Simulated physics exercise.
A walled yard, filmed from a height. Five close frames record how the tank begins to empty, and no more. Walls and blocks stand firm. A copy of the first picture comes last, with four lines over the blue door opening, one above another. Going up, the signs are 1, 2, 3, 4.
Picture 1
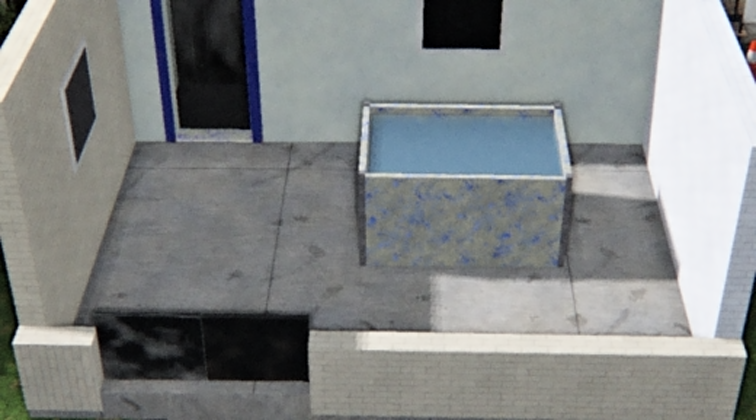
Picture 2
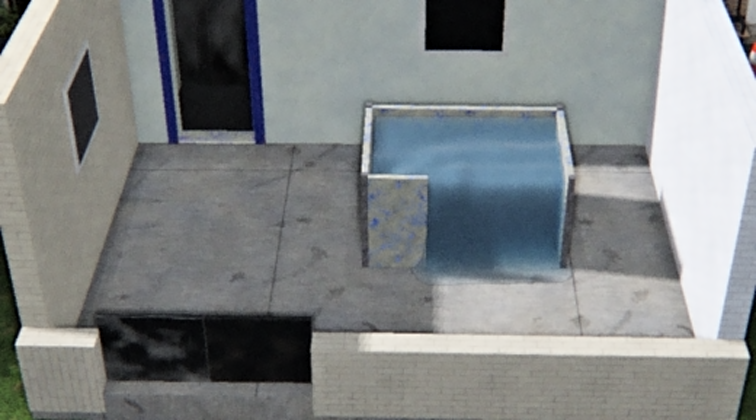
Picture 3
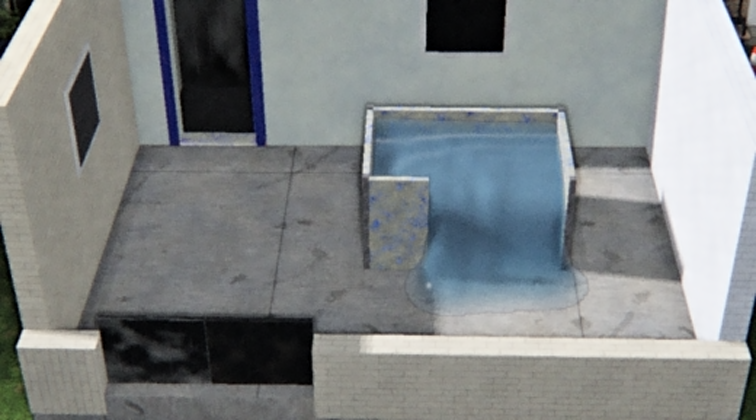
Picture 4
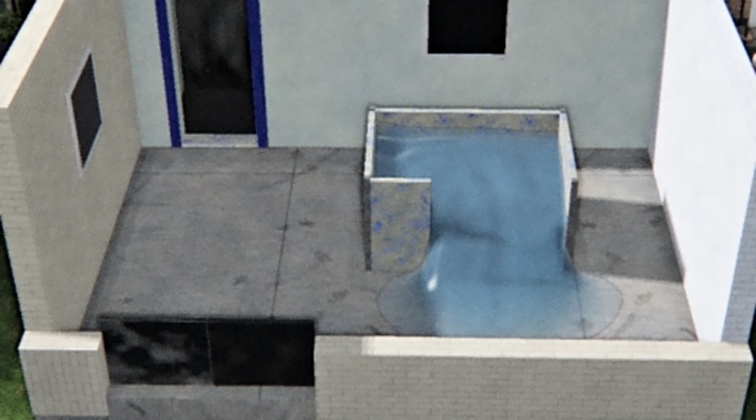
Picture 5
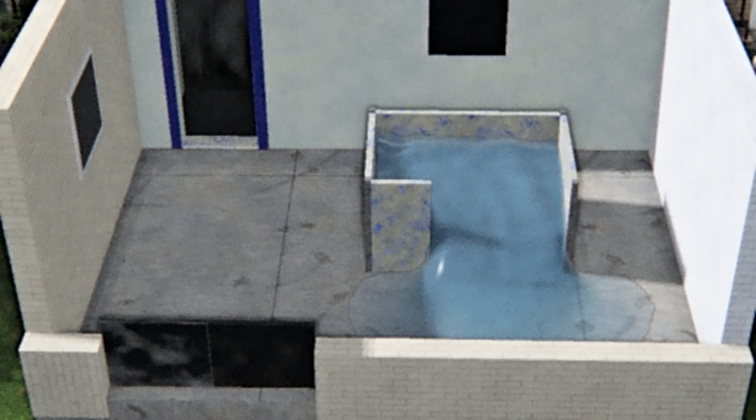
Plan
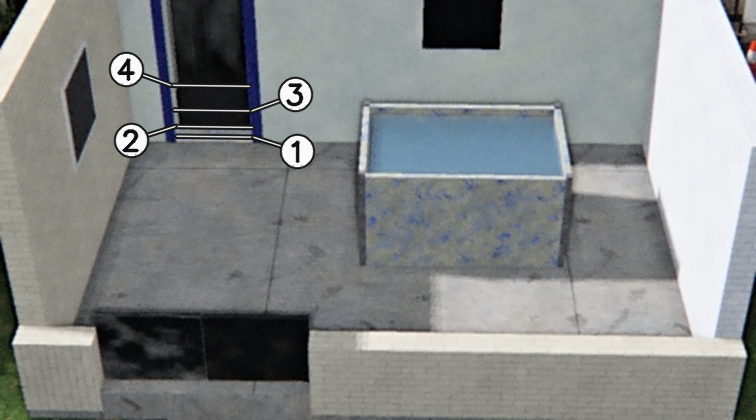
Water in a raised tank poured out through a wide gap that opened in its front wall, then spread across the grey floor of the walled yard toward the low front wall and out to both sides.
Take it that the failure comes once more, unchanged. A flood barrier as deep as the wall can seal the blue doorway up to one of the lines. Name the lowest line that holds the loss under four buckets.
Take 2.
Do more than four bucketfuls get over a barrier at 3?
No, not at all.
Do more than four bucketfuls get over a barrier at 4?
No, that is safe.
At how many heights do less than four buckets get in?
Three.
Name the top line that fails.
That is line 1.
On the marked copy, 1 at (214, 136); 2 at (213, 126); 3 at (212, 110); 4 at (210, 85); from the bottom up 1, 2, 3, 4.
With 1, some 20 bucketfuls get in.
With 2, a splash gets over, under a bucket.
With 3, nothing gets over.
With 4, nothing gets over.
